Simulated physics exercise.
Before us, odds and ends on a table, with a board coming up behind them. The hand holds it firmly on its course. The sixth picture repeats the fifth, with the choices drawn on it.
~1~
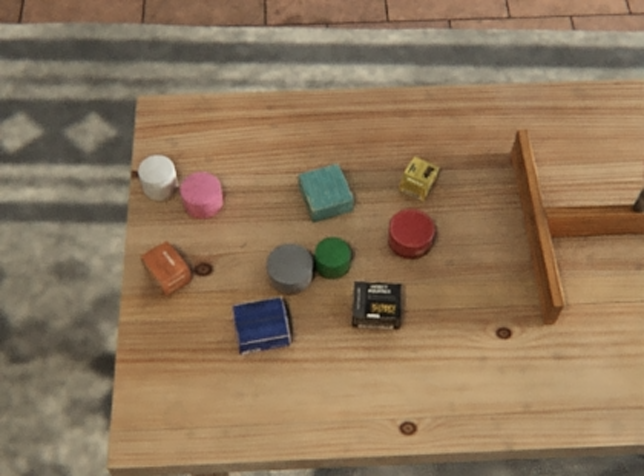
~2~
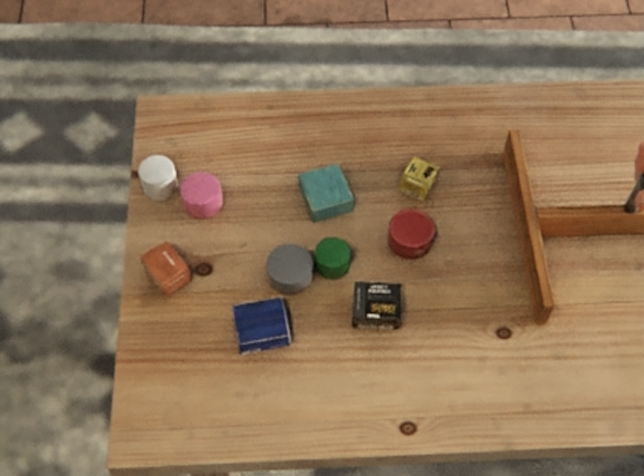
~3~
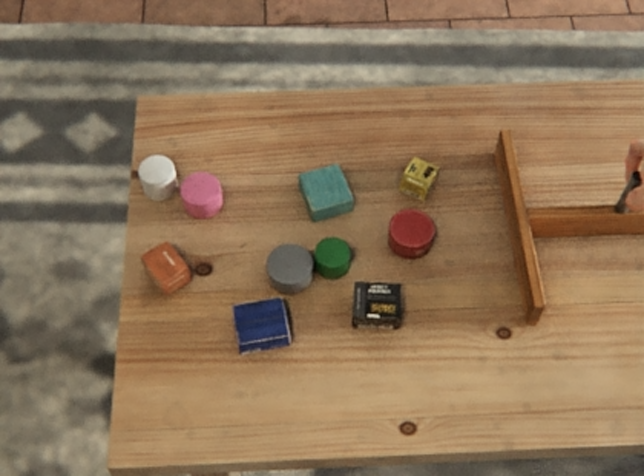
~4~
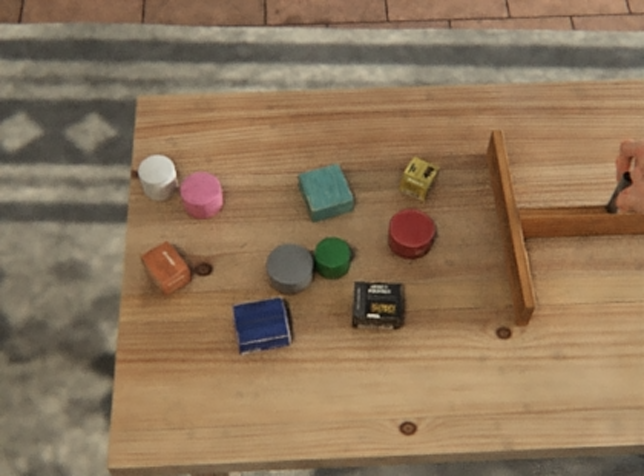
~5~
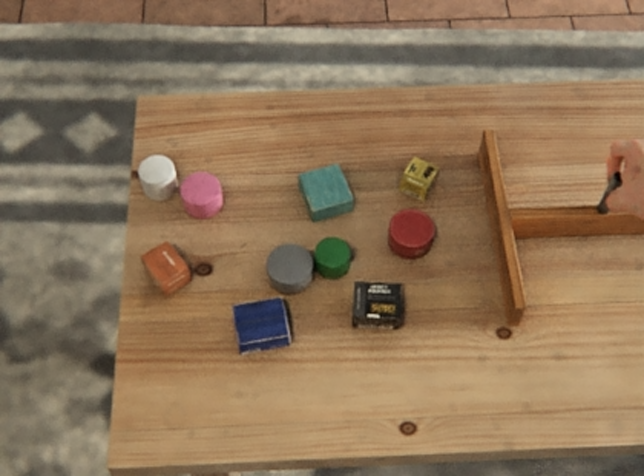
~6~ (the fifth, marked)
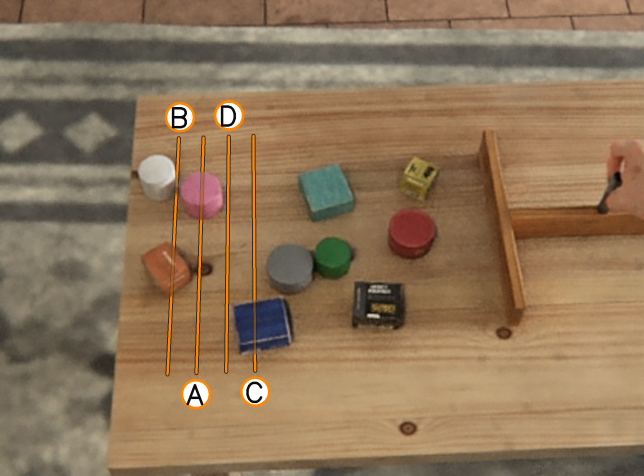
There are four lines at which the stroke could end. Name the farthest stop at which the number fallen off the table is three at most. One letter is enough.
It should halt at A.
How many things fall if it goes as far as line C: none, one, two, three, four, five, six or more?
By then, none.
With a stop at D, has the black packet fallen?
By then, no.
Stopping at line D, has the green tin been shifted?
Yes.
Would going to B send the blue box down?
By then, yes.
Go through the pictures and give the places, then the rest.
Blue box (262, 326); yellow packet (419, 179); black packet (377, 306), in the first frame.
Board (531, 212); grey pot (290, 269), in the second frame.
Board (522, 213); pink pot (202, 196), in the third frame.
Board (513, 213); red jar (411, 235), in the fourth frame.
Board (504, 213); green tin (333, 259); blue box (262, 326); yellow packet (419, 179), in the fifth frame.
On the marked copy, A at (200, 246); B at (174, 247); C at (254, 244); D at (228, 245).
Taking A. A third of the way, board (395, 217); black packet (371, 308); yellow packet (369, 188).
Two thirds of the way, board (285, 221); pink pot (186, 197); blue box (207, 324).
When it is over, board (201, 224); pink pot over the edge; white tin over the edge; three fallen.
As for the rest, B drops six; C is within the limit but short; D is within the limit but short.
